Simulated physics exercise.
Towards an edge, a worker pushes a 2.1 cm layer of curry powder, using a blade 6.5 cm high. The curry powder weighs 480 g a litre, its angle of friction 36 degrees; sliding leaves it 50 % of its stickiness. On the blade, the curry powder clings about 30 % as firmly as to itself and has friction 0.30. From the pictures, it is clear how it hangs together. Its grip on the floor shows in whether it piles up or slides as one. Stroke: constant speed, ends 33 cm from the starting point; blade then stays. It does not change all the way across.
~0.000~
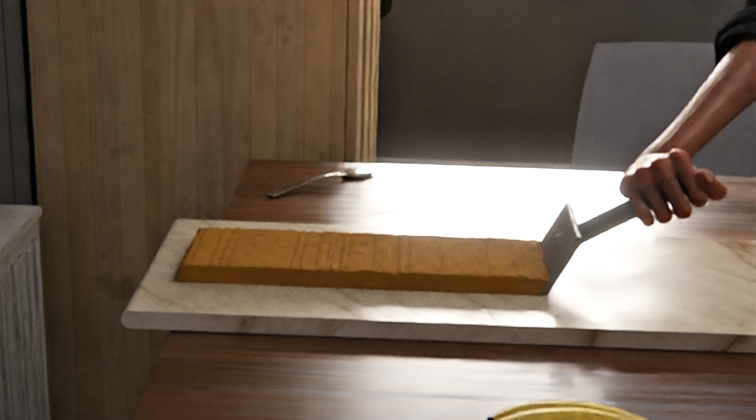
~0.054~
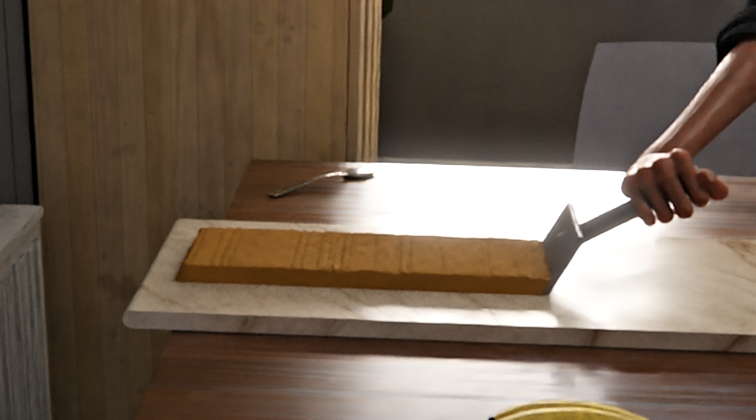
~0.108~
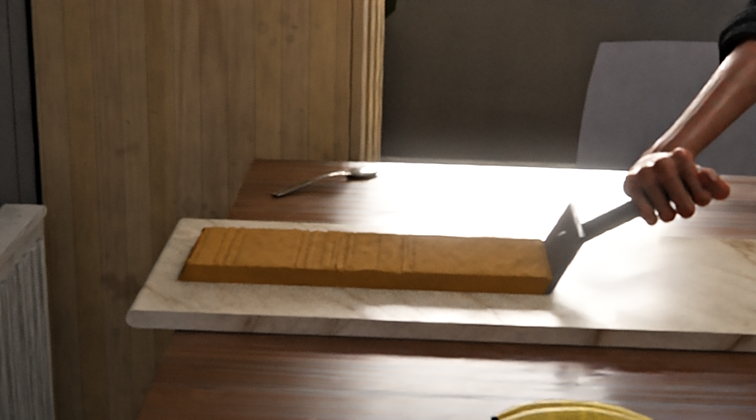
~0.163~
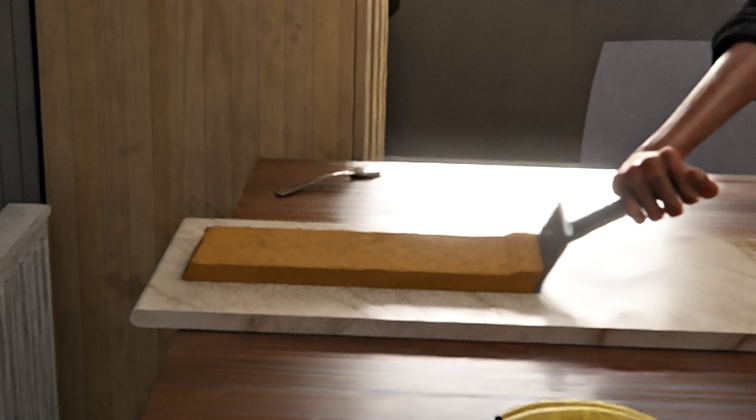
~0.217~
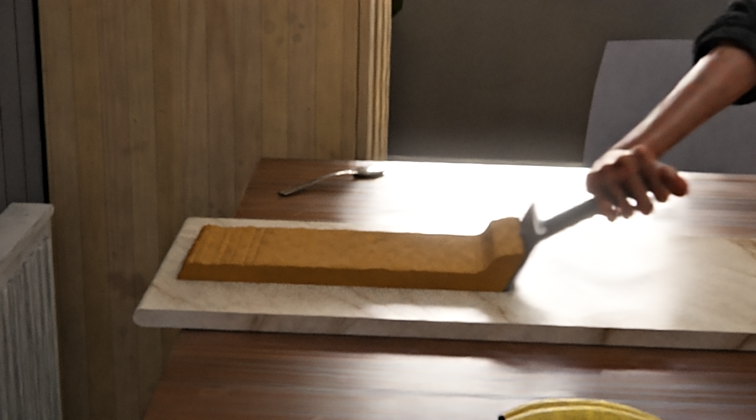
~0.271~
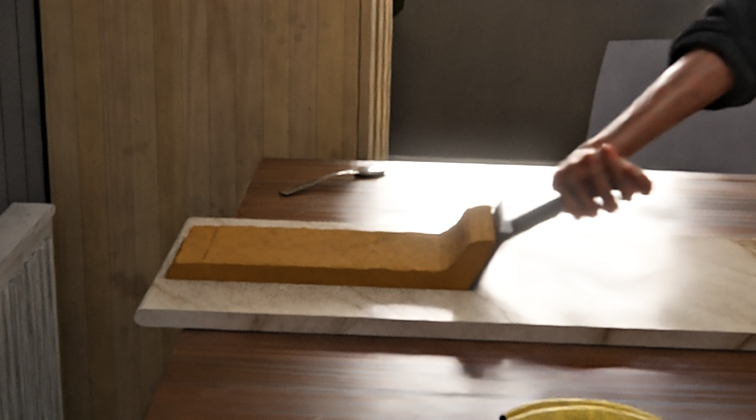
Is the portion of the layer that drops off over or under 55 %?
Over.
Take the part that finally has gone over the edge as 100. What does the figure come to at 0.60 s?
It comes to about 40 percent.
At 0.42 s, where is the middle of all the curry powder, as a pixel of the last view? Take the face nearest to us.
Near face, approx. (255, 271).
After 0.42 s, 0 % has gone over the edge.
After 0.60 s, 30 % has gone over the edge.
After 0.78 s, 59 % has gone over the edge.
After 0.95 s, 77 % has gone over the edge.
After 1.20 s, at the end, 79 % has gone over the edge.
